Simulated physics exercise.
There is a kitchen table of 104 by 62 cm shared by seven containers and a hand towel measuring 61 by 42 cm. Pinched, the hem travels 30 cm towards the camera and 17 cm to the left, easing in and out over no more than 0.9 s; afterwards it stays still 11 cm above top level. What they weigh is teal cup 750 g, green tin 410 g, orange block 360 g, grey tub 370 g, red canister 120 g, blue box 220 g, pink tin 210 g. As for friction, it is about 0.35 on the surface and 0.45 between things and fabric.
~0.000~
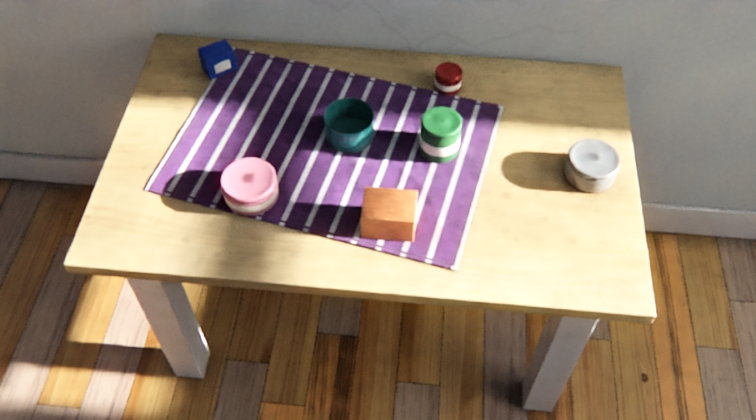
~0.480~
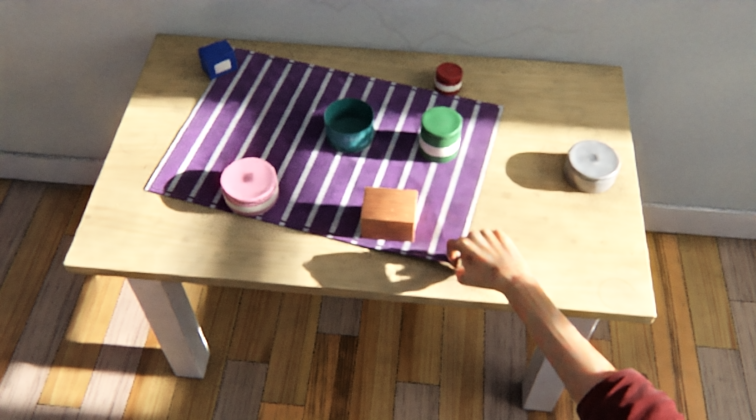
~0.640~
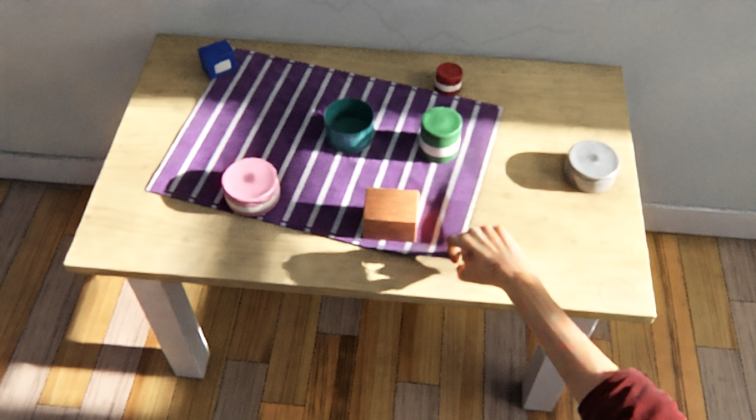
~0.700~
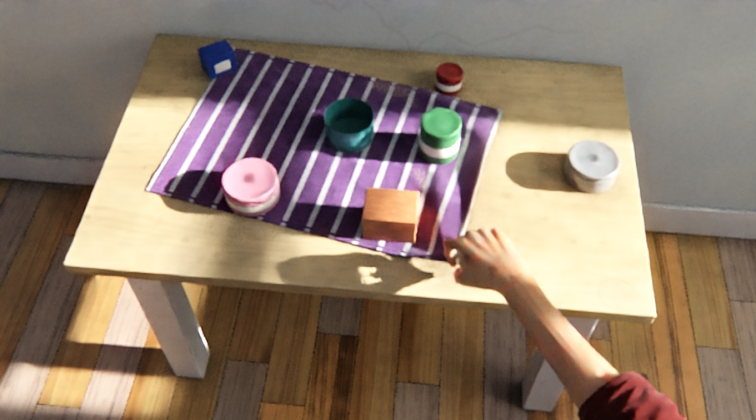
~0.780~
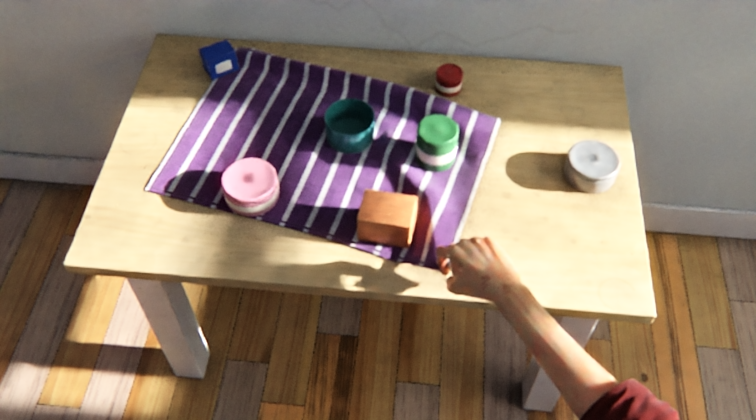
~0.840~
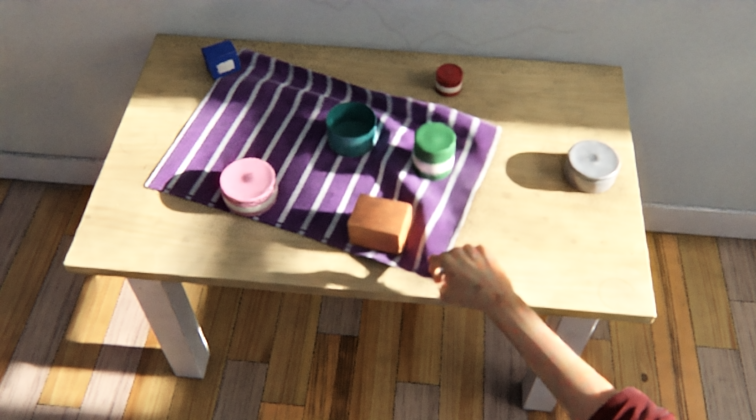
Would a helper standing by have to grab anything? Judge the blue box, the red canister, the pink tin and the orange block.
As I see it, blue box: On; red canister: On; pink tin: Off; orange block: Off.
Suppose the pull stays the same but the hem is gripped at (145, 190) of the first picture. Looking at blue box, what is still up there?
Then the blue box leaves the top.
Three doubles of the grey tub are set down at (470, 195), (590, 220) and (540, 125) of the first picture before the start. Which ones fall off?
By position: Off, on, on.
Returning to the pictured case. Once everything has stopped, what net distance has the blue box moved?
Net shift, approx.: Blue box = 2 cm.
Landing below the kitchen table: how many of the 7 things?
After counting, the figure is 4.
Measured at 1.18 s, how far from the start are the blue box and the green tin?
About: Blue box 2 cm, green tin 25 cm.
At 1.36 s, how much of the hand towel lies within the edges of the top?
Share within the edges: Approx. 70 %.
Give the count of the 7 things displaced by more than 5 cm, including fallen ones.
The count is 4.
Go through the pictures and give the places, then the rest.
Blue box (216, 49); red canister (449, 70); pink tin (248, 178); orange block (390, 204); hand towel corners (145, 190) (503, 107) (456, 271), in the first picture.
Hand towel corners (145, 190) (503, 107); grip (457, 266), in the second picture.
Hand towel corners (146, 190) (503, 108); grip (457, 262), in the third picture.
Hand towel corners (146, 190) (503, 111); grip (454, 265), in the fourth picture.
Orange block (388, 208); green tin (438, 129); hand towel corners (145, 190) (499, 122); grip (447, 273), in the fifth picture.
Blue box (220, 50); red canister (450, 72); pink tin (247, 178); orange block (380, 214); hand towel corners (145, 186) (497, 136); grip (440, 282), in the sixth picture.
After 1.0 s, 95 % of the hand towel is still over the top; orange block 10 cm off its start, pink tin 2 cm off its start, blue box 1 cm off its start.
After 1.2 s, 85 % of the hand towel is still over the top; orange block 18 cm off its start, pink tin 6 cm off its start, blue box 1 cm off its start.
After 1.4 s, 70 % of the hand towel is still over the top; orange block 25 cm off its start at (317, 323), pink tin 12 cm off its start at (244, 230), blue box 1 cm off its start at (222, 51).
After 1.5 s, 60 % of the hand towel is still over the top; orange block 30 cm off its start, pink tin 17 cm off its start, blue box 1 cm off its start.
After 3.1 s, 0 % of the hand towel is still over the top; pink tin over the edge, orange block over the edge, blue box 1 cm off its start at (222, 51), red canister 0 cm off its start at (450, 72).
